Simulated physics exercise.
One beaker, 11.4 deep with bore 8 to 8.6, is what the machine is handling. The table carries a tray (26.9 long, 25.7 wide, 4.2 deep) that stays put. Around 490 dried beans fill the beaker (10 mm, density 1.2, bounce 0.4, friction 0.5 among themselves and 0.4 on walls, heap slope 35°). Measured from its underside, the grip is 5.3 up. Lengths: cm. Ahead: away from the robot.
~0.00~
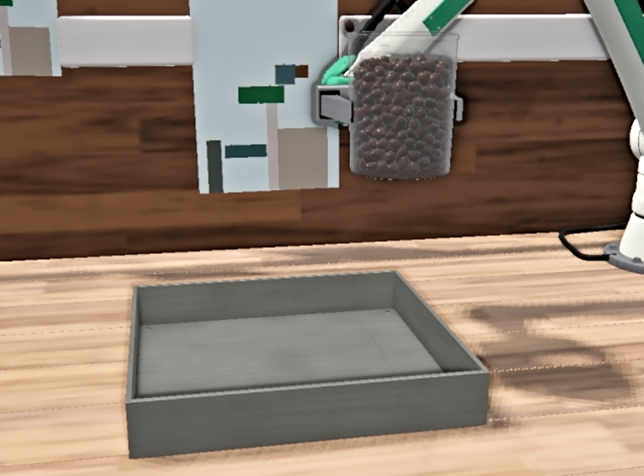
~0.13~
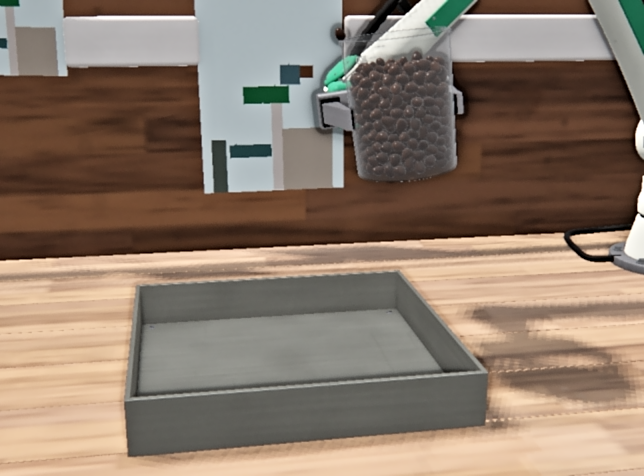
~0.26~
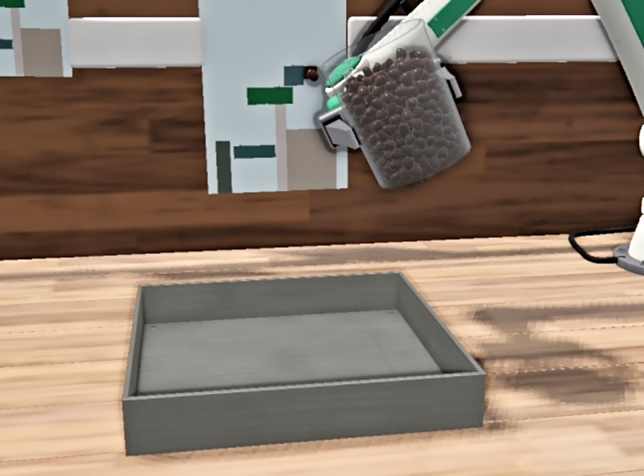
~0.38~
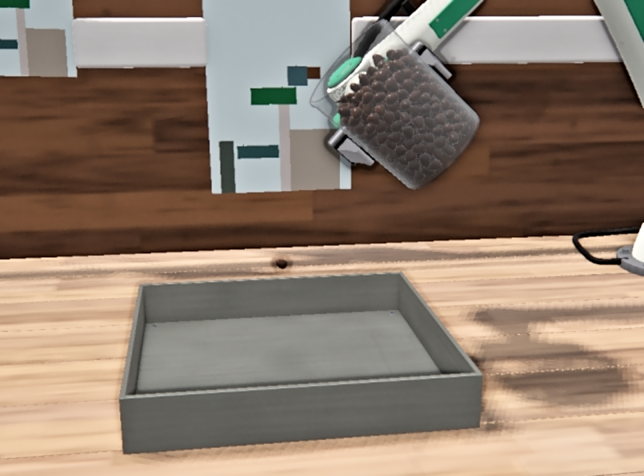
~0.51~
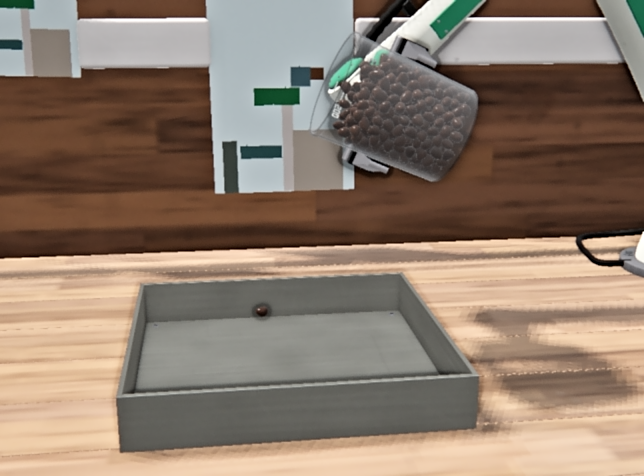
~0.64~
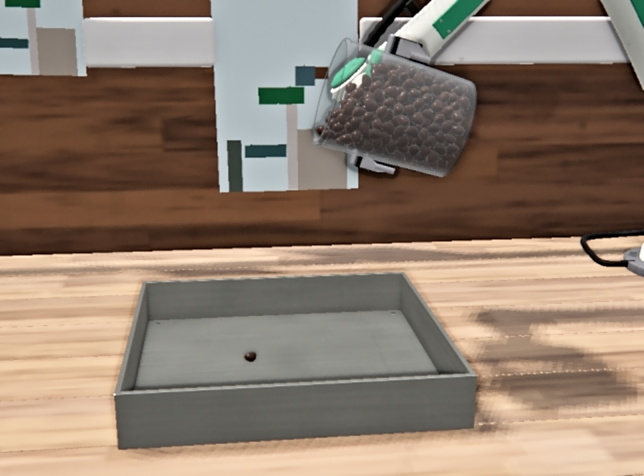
Robot arm tilting a clear beaker of dark beans to the left above a grey tray, one bean dropping into it.
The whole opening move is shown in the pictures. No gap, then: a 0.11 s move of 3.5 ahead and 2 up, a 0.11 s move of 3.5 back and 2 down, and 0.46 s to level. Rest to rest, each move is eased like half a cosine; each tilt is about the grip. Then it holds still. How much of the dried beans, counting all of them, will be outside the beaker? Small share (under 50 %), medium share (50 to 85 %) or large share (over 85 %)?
A small share.
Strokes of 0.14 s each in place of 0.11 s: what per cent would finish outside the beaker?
20 %.
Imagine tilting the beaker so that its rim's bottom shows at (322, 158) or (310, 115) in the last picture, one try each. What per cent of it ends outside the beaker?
Near 65 and 20 in a hundred.
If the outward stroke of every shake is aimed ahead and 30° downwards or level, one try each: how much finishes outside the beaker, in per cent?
First try some 15 %, second try some 25 %.
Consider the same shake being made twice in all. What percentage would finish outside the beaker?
Roughly 55 in a hundred.
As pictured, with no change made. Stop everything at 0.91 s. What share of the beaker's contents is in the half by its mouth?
55 per cent.
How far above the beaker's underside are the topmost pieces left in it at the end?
Top of the fill: Near 8.0 cm.
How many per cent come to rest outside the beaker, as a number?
The share comes to around 40 per cent.
After 0.91 s, tilted 71° forward, highest piece 25 above the table; 320 in the beaker, 1 in the tray, 166 in flight or on a rim.
After 1.18 s, tilted 15° forward, highest piece 29 above the table; 296 in the beaker, 190 in the tray, 1 in flight or on a rim.
After 1.52 s, level, highest piece 26 above the table; 296 in the beaker, 191 in the tray.
After 2.57 s, level, highest piece 26 above the table; 296 in the beaker, 191 in the tray.
In the end, 296 in the beaker, 191 in the tray. That is 39 % outside the beaker.
